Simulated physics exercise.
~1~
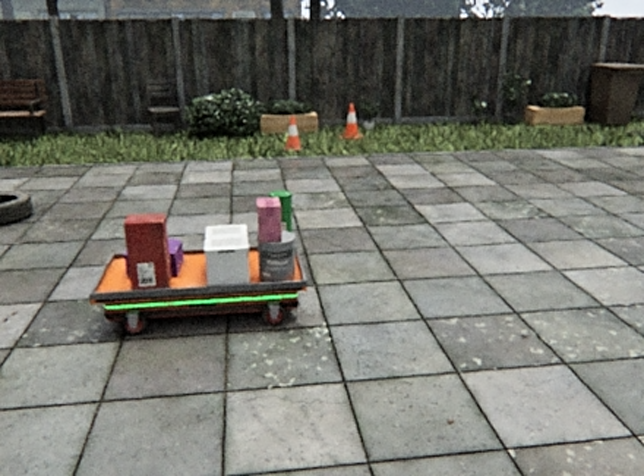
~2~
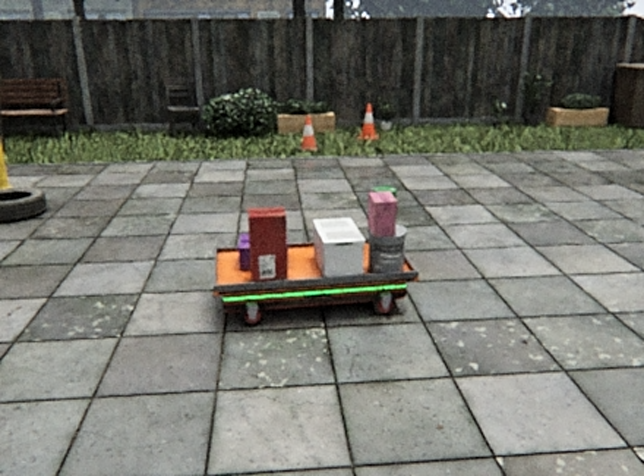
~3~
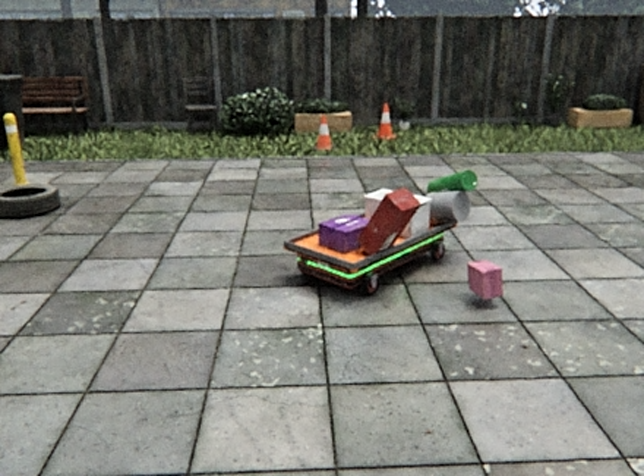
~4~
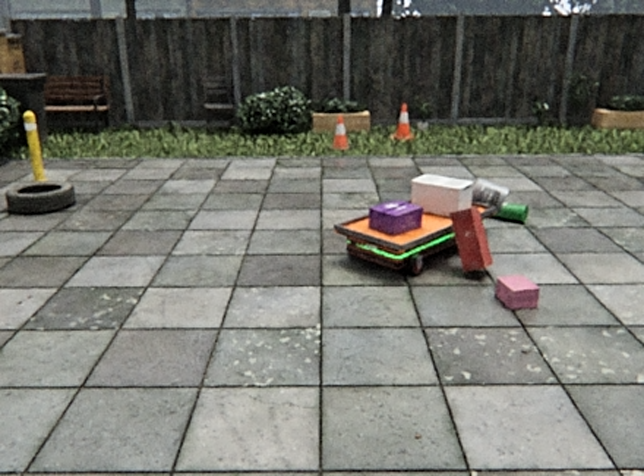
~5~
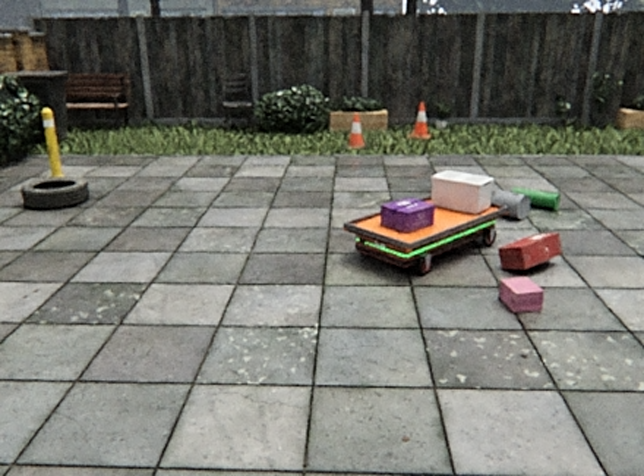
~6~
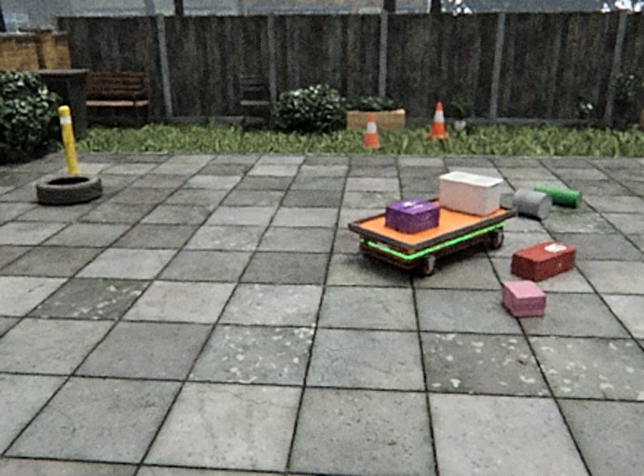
Orange-decked cart rolling right and turning across a paved yard, spilling boxes and canisters, then stopping with two boxes still aboard.
